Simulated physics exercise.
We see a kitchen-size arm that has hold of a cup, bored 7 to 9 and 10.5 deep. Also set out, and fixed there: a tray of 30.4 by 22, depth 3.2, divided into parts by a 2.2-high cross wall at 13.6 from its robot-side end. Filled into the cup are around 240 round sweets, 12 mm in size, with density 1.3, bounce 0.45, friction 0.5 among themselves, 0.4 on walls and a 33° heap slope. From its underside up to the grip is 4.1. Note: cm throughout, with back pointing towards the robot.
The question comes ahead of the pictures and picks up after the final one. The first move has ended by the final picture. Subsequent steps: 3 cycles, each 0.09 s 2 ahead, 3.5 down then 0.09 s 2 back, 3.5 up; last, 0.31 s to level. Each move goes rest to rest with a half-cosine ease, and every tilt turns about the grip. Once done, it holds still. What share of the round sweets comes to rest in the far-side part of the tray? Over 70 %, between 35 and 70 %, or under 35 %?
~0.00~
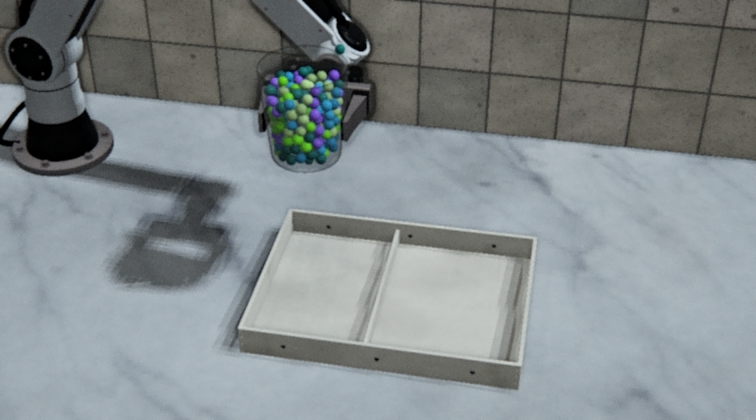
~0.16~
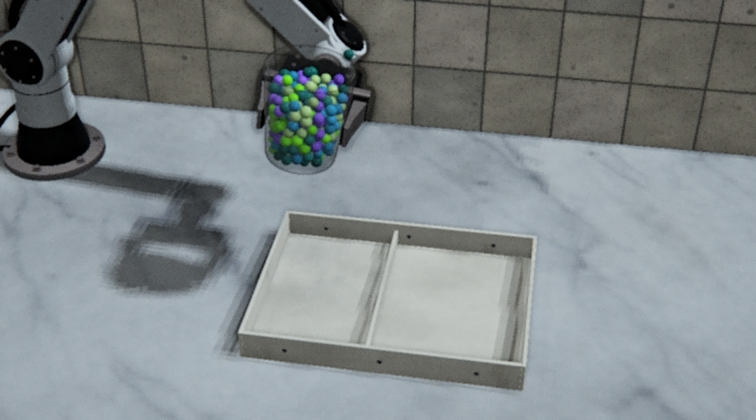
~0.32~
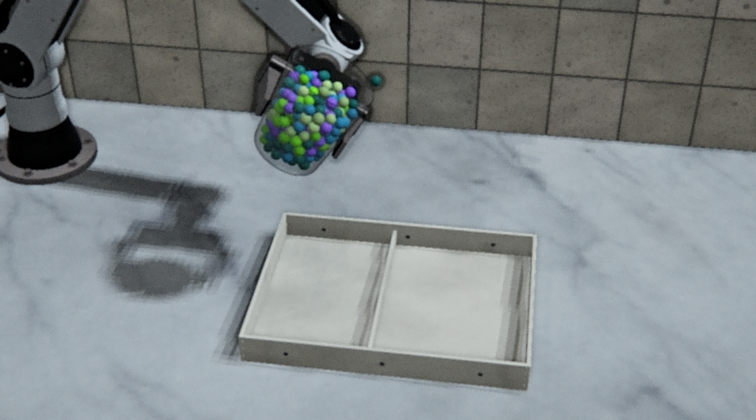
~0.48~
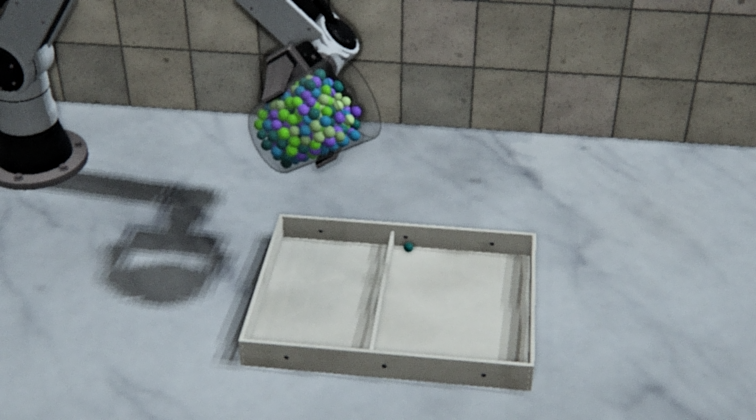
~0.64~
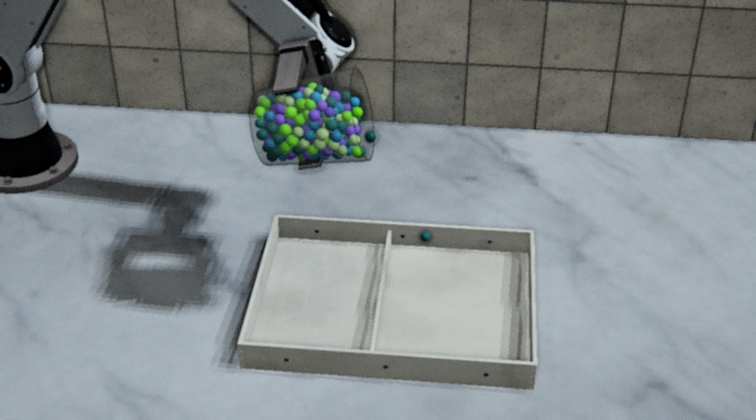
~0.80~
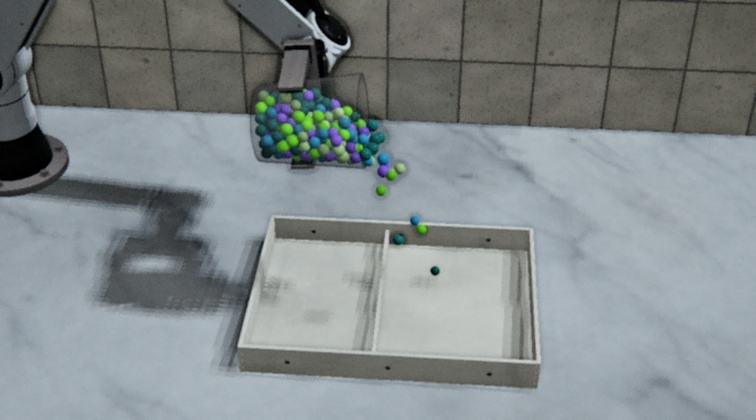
Between 35 and 70 %.
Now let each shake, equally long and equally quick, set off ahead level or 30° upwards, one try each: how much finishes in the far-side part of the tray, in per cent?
Roughly 85 per cent, then 90 per cent.
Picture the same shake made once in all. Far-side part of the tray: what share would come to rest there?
It would come to around 25 %.
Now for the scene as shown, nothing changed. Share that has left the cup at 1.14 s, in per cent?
Roughly 30 percent is out.
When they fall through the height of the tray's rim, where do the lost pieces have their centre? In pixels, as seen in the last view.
I'd say somewhere around (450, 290).
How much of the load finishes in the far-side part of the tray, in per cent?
Close to 50 in a hundred.
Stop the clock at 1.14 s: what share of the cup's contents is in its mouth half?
My estimate is near 55 per cent.
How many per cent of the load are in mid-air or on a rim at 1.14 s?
About 14 per cent.
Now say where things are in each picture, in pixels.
Cup middle at (305, 112), level; upper third of the load around (304, 95), from x 270 to 340, top at y 50; 235 in the cup, in the first frame.
Cup middle at (305, 114), tilted 8° forward; upper third of the load around (305, 97), from x 275 to 350, top at y 55, in the second frame.
Cup middle at (308, 116), tilted 29° forward; upper third of the load around (308, 98), from x 265 to 375, top at y 70; 234 in the cup, 1 in flight or on a rim, in the third frame.
Cup middle at (311, 119), tilted 56° forward; upper third of the load around (310, 103), from x 260 to 410, top at y 75; 234 in the cup, 1 in the far-side part, in the fourth frame.
Cup middle at (310, 122), tilted 77° forward; upper third of the load around (308, 109), from x 260 to 425, top at y 90; 234 in the cup, 1 in the far-side part, in the fifth frame.
Cup middle at (309, 123), tilted 85° forward; upper third of the load around (295, 112), from x 260 to 435, top at y 95; 224 in the cup, 1 in the far-side part, 10 in flight or on a rim, in the sixth frame.
By 1.14 s, tilted 85° forward, highest piece 25 above the table; 167 in the cup, 35 in the far-side part, 33 in flight or on a rim.
By 1.48 s, tilted 49° forward, highest piece 26 above the table; 115 in the cup, 95 in the far-side part, 1 on the table or floor, 24 in flight or on a rim.
By 1.85 s, level, highest piece 26 above the table; 118 in the far-side part, 112 in the cup, 4 on the table or floor, 1 in the robot-side part.
By 2.90 s, level, highest piece 26 above the table; 118 in the far-side part, 112 in the cup, 4 on the table or floor, 1 in the robot-side part.
Final count, 118 in the far-side part, 112 in the cup, 4 on the table or floor, 1 in the robot-side part. That is 50 % in the far-side part of the tray.
